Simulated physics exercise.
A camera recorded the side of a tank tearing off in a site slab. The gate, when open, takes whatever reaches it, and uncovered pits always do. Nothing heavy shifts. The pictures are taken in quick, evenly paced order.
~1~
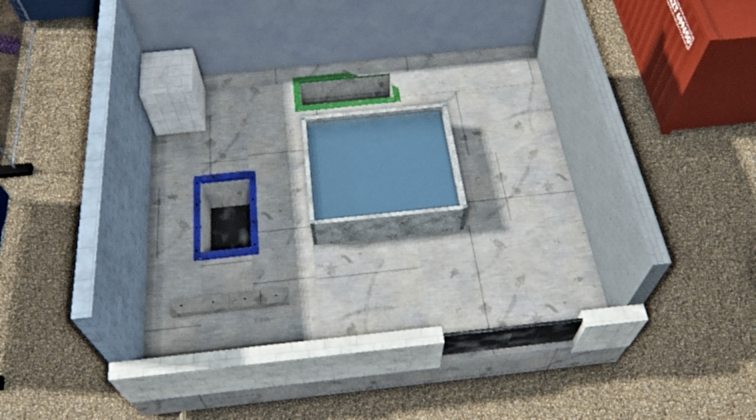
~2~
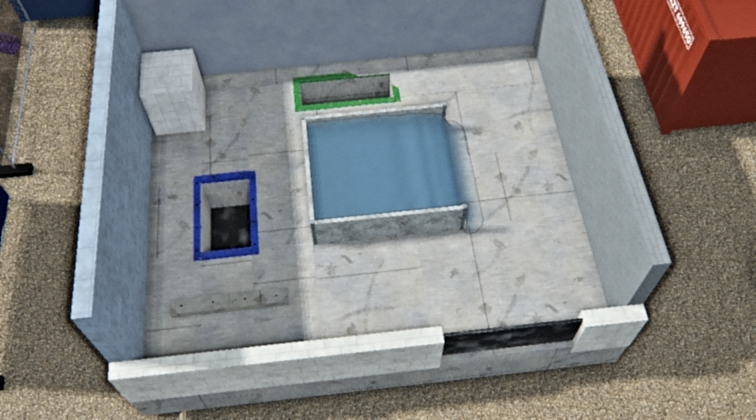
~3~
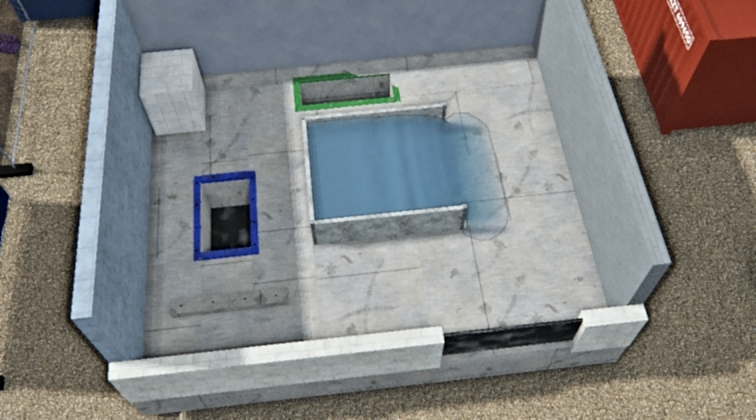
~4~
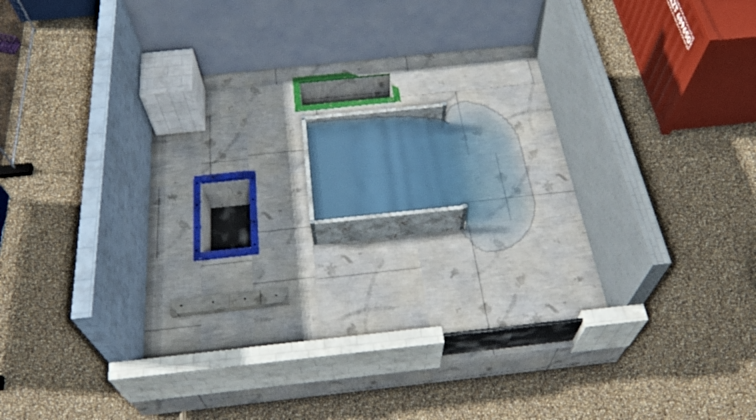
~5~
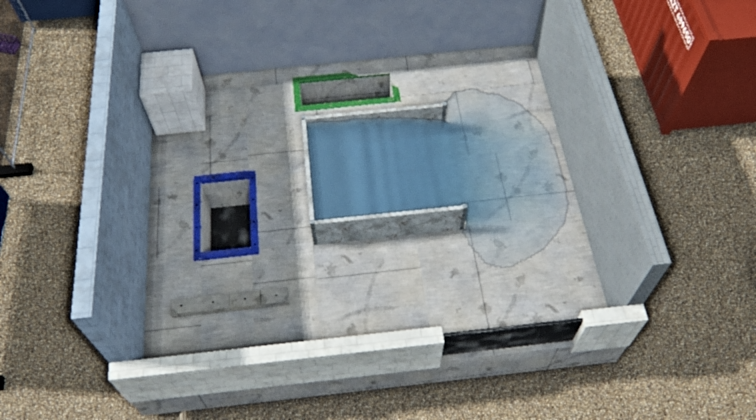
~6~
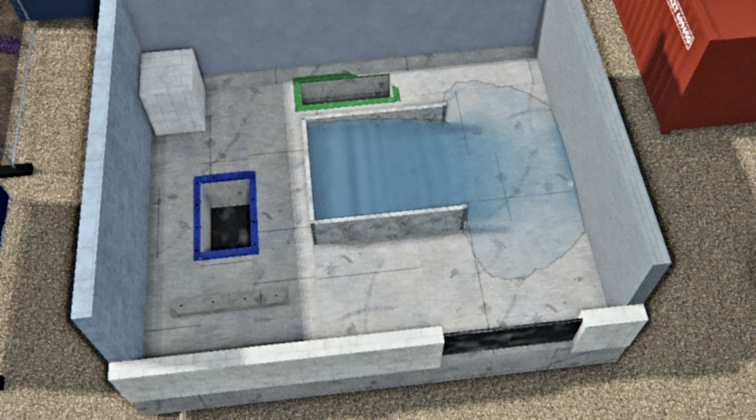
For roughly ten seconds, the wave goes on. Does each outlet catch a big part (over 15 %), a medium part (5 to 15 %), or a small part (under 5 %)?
Parts caught - gate: A small part; blue pit: A small part; green pit: A big part.
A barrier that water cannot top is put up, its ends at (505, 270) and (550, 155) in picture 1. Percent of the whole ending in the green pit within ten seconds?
Share, green pit - 25 in a hundred.
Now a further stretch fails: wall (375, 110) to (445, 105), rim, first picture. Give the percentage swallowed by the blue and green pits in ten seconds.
Blue 0 %, green 35 %.
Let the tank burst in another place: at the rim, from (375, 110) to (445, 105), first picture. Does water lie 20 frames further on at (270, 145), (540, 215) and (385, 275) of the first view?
Taking them in order, I'd say not reached, swamped and not reached.
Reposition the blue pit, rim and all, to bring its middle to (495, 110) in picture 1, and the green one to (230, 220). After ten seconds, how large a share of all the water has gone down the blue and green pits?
Per cent by pit - blue: 25 / green: 10.
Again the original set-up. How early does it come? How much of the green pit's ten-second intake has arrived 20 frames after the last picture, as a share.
I get 10 per cent.
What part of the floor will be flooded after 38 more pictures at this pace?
My estimate is close to 90 per cent.
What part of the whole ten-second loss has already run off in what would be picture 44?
About 55 %.
A moment on, water covers 25 % of the floor; the gate 0 %, the blue pit 0 %, the green pit 0 %.
Next, water covers 25 % of the floor; the gate 0 %, the blue pit 0 %, the green pit 0 %.
Then, water covers 50 % of the floor; the gate 0 %, the blue pit 0 %, the green pit 2 %.
Later, water covers 90 % of the floor; the gate 0 %, the blue pit 1 %, the green pit 10 %.
In the end, water covers 95 % of the floor; the gate 0 %, the blue pit 3 %, the green pit 17 %.
